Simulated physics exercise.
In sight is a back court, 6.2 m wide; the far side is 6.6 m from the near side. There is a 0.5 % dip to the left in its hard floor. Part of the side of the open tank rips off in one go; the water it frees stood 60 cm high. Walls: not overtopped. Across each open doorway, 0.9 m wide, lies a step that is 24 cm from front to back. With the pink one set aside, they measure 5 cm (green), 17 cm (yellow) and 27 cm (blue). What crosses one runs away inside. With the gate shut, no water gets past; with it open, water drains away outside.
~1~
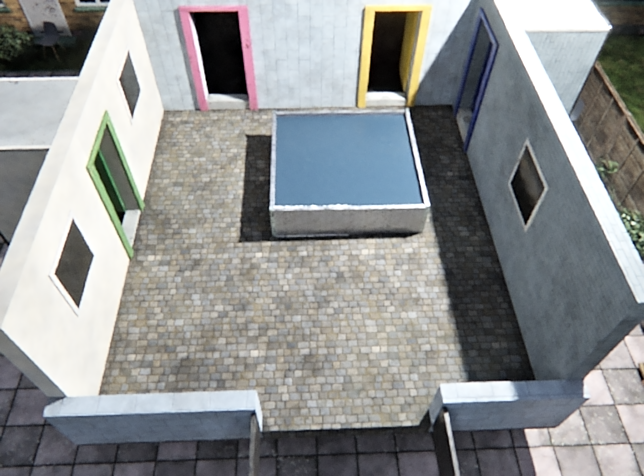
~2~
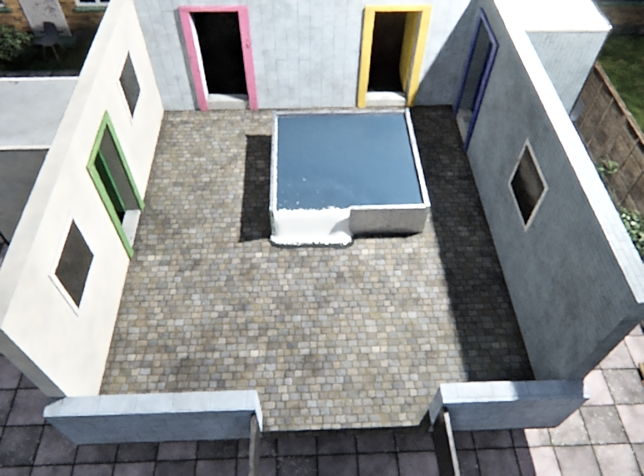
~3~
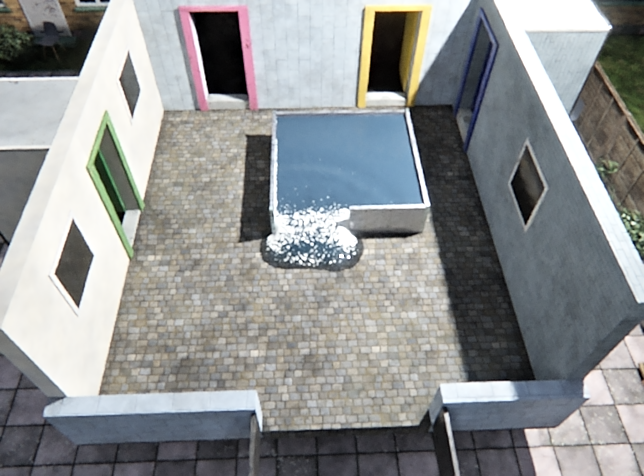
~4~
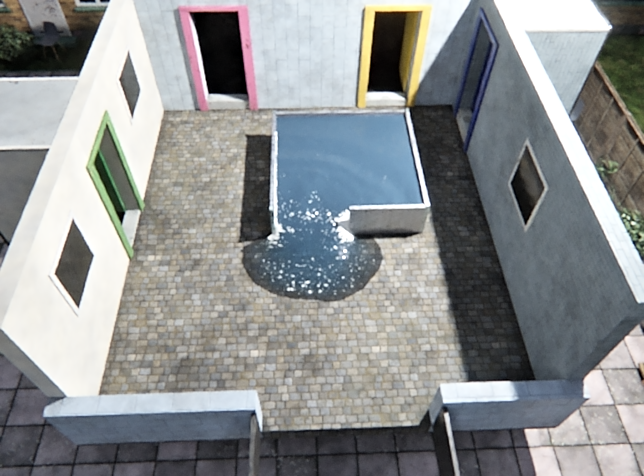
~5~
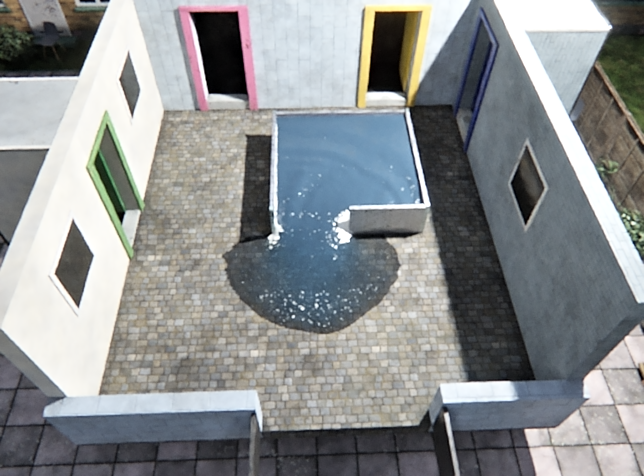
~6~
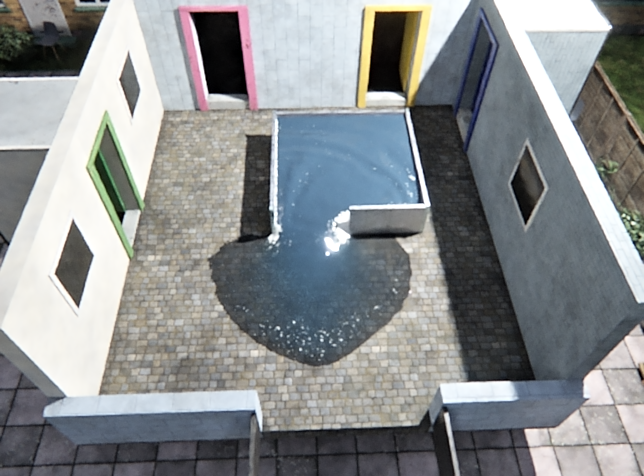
Water bursts through the near left part of a raised open tank's pale wall, first as white froth, then as a dark, rounded sheet that fans out over the paving toward the near side. The fixed, high view looks down into a walled back court with an opening in front. Pink and yellow doorways stand at the back, green at left, blue at right, all staying dry.
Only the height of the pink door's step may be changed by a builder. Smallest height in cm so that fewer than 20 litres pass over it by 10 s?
I would say 6.5 cm.
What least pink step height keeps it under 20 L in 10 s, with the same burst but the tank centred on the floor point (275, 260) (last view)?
Roughly 13.0 centimetres.
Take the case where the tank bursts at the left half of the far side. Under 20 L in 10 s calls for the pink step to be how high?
About 14.5 cm.
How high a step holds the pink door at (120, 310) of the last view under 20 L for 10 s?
Minimum: About 9.5 cm.
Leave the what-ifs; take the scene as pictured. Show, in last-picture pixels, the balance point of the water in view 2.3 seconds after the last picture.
The balance point sits at roughly (313, 235).
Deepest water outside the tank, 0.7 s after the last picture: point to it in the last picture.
Around (292, 245).
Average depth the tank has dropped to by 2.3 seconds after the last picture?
About 32 cm.
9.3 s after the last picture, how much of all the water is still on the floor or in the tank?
Around 60 per cent of the water.
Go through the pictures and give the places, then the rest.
The first frame shows still water, 60 cm deep, in the open tank at (345, 159); the pink door at (223, 68) is dry.
In the second frame, water pours out at (312, 226) and has run 0.3 m, to (285, 245); about 5 cm deep outside, 60 cm at the back.
In the third frame, the gap is at (312, 227), the front 0.7 m out at (328, 267); the back of the open tank holds 60 cm.
In the fourth frame, the gap is at (312, 227), the front 1.3 m out at (311, 295); the back of the open tank holds 60 cm.
In the fifth frame, water pours out at (312, 227) and has run 1.9 m, to (324, 329); about 6 cm deep outside, 60 cm at the back.
In the sixth frame, the gap is at (312, 227), the front 2.4 m out at (304, 359); the back of the open tank holds 60 cm; 3.6 m in a straight line remain to the pink door at (223, 68).
Then, 0.7 s after the last picture water covers 30 % of the floor, deepest (34 cm) near (292, 245); it has not reached the pink door.
Then, 2.3 s after the last picture water covers 40 % of the floor, deepest (34 cm) near (107, 419); it has not reached the pink door.
Then, 9.3 s after the last picture water covers 95 % of the floor, deepest (11 cm) near (156, 148); 8 cm at the pink door, 0 litres in over its 21 cm step.
At the pink door as built, the water peaked near 11 cm, 7.1 s after the last picture.
With a step of 5.5 cm, 32 litres would have come in within the 10 s; with 7.5 cm, 12 litres. So under 20 litres takes about 6.5 cm.
